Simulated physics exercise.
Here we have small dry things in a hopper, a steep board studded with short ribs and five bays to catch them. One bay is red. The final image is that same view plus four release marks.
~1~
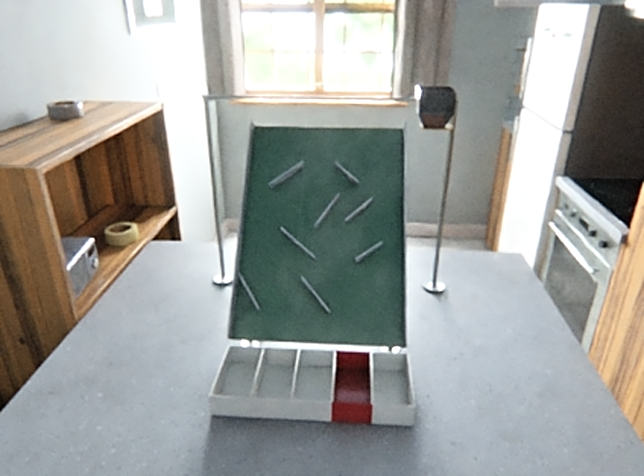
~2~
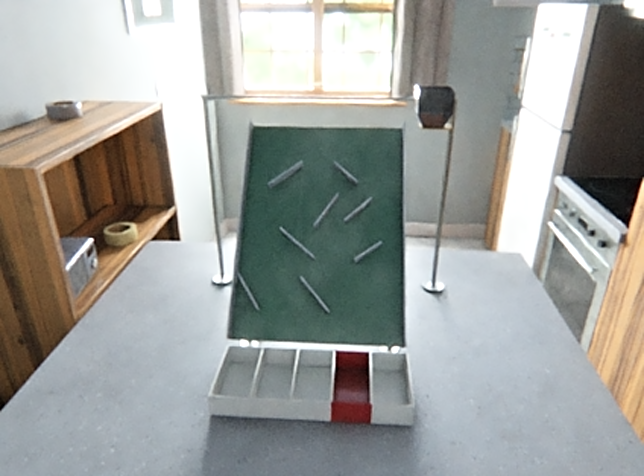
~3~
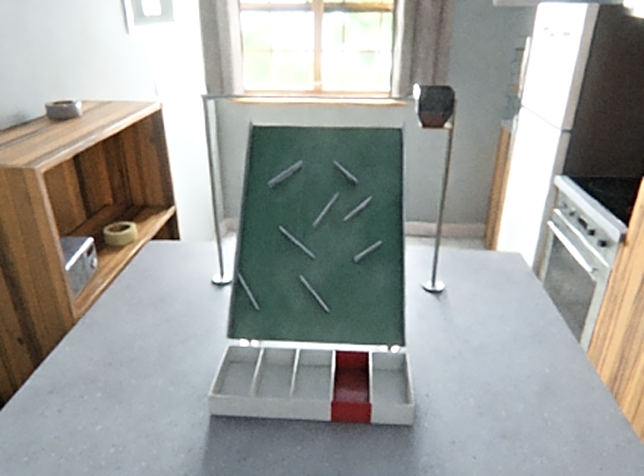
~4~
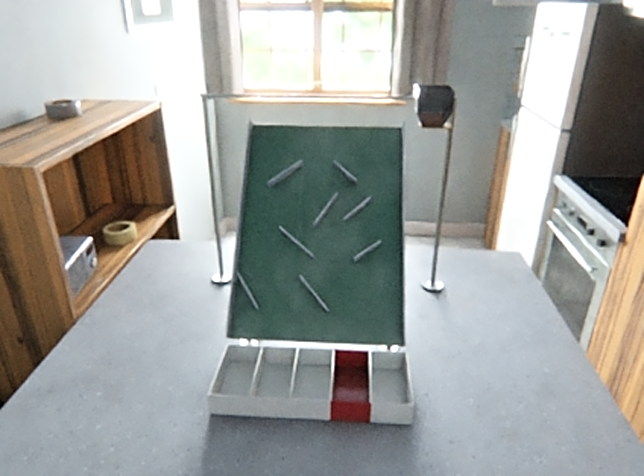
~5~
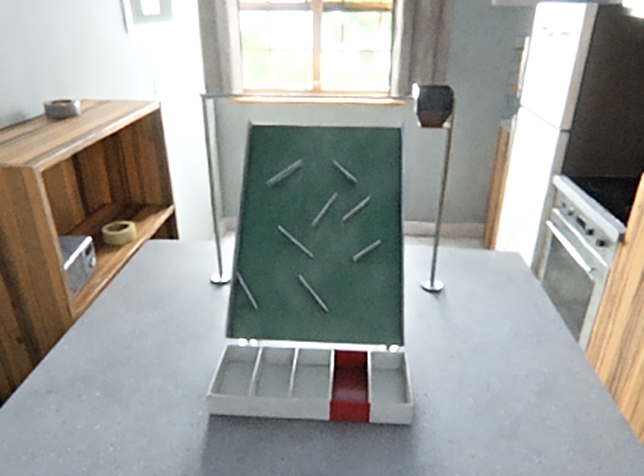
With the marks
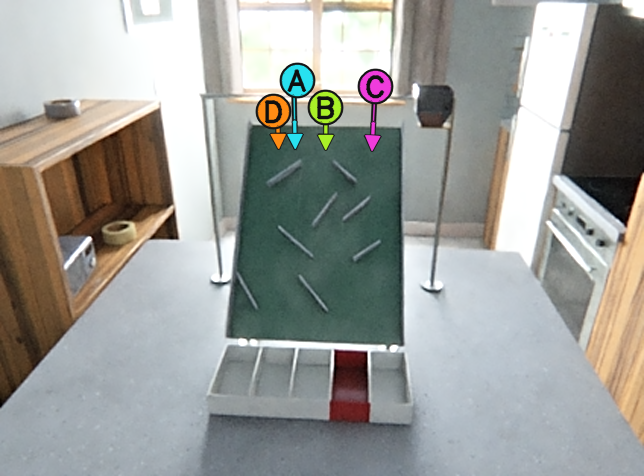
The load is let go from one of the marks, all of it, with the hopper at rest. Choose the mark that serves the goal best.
B works best here.
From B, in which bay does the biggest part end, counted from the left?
It is the fourth one.
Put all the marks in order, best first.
B, C, A, D.
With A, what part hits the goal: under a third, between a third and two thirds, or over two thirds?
Mark A gives under a third.
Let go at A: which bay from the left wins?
It is the second one.
On the marked copy, mark A meets the board at (295, 143); mark B meets the board at (325, 144); mark C meets the board at (372, 145); mark D meets the board at (278, 143).
With A, about a quarter in the red bay, most in other bays.
With B, most in the red bay, a small part in other bays.
With C, about half in the red bay, about a third in other bays, a small part outside the box.
With D, none in the red bay, nearly all in other bays, a stray few held on the board.
